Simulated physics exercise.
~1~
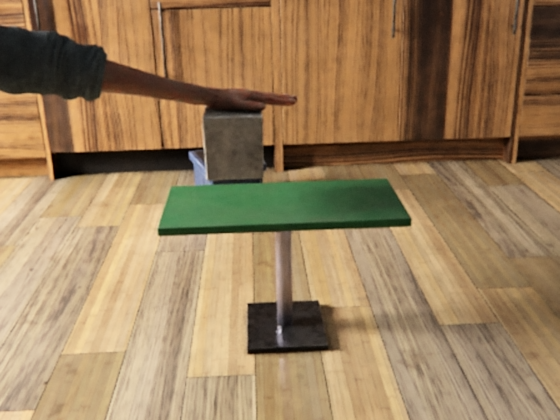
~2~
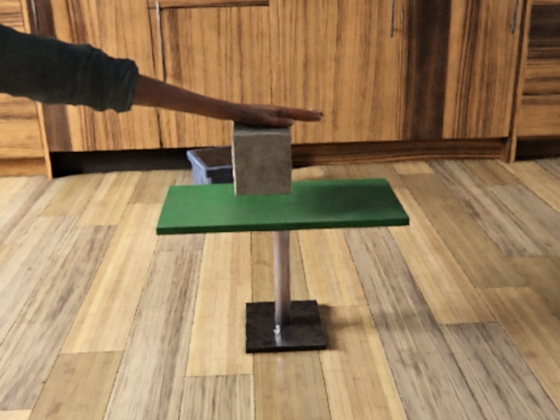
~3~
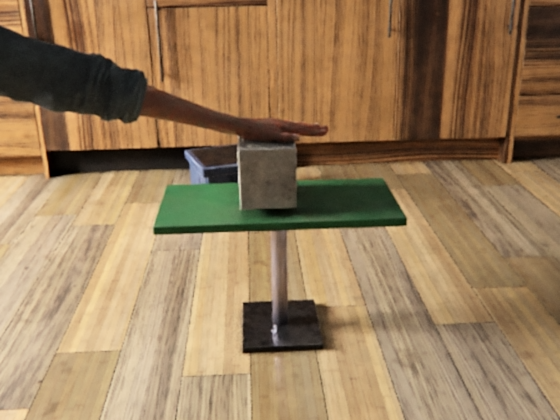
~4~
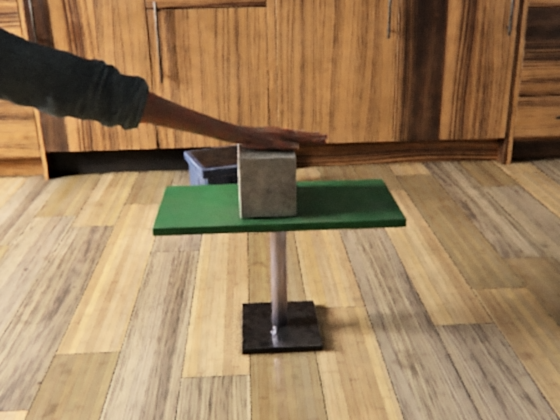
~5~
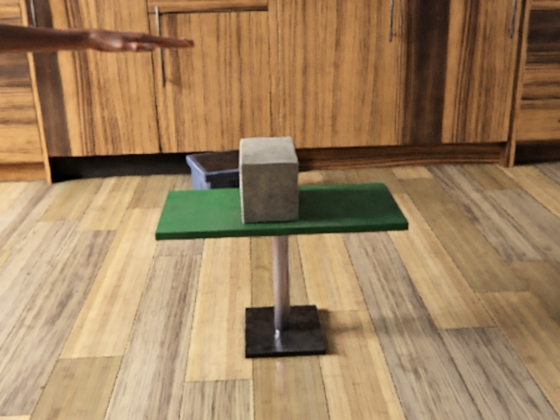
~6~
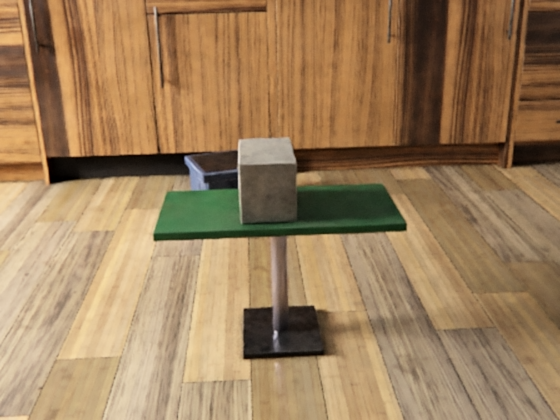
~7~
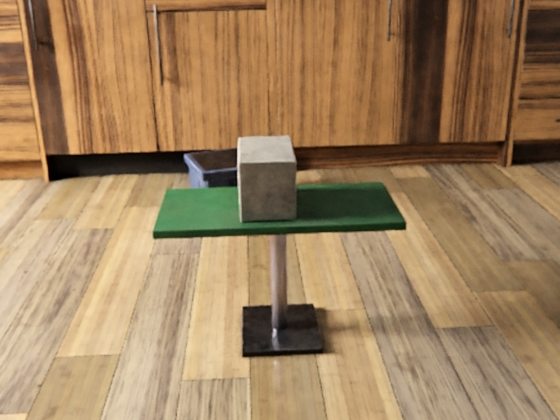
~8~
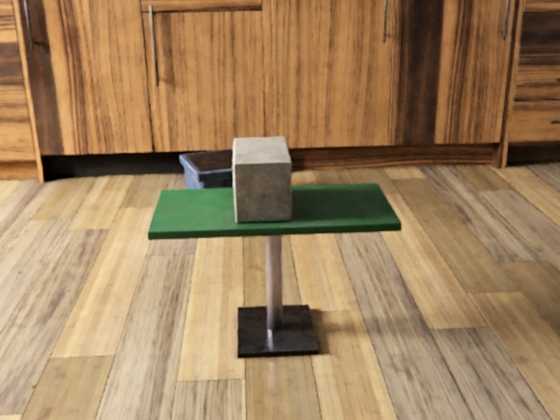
A grey block, held from above by a hand reaching in from the left, is lowered onto the middle of a green-topped stand on a wooden floor. The hand lets go and withdraws to the left, and the block stays resting on the steady stand.
